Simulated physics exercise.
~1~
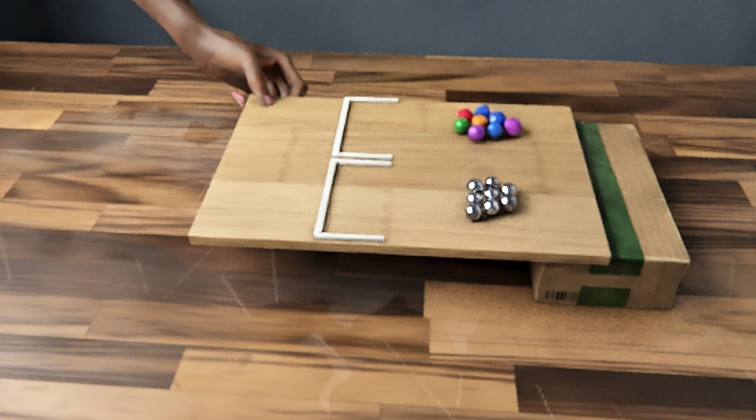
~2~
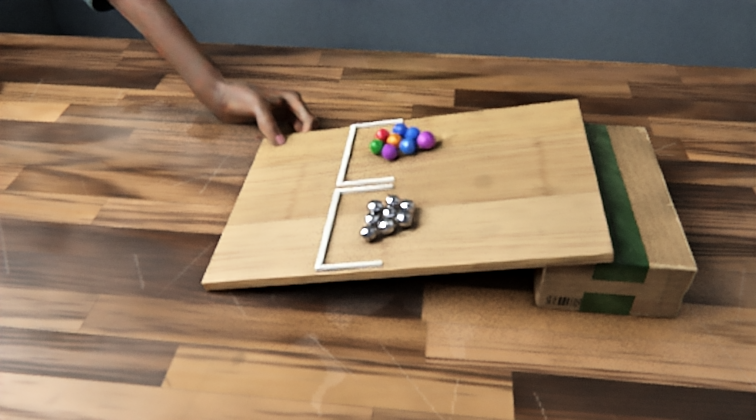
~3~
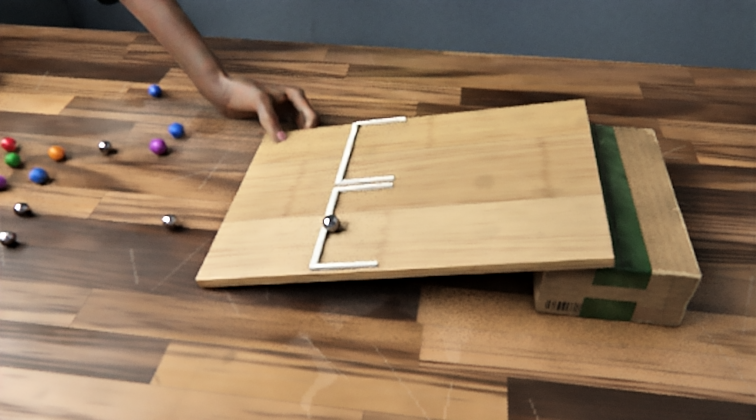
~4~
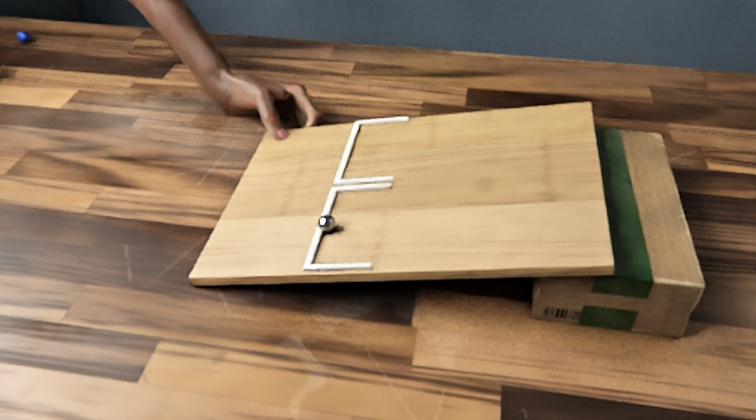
The footage shows a hand tilting a wooden board propped on a cardboard box, sending colourful balls and shiny metallic balls toward two white barriers. Most spill past onto the table and scatter left, leaving one metallic ball at the front barrier while the hand holds the board.
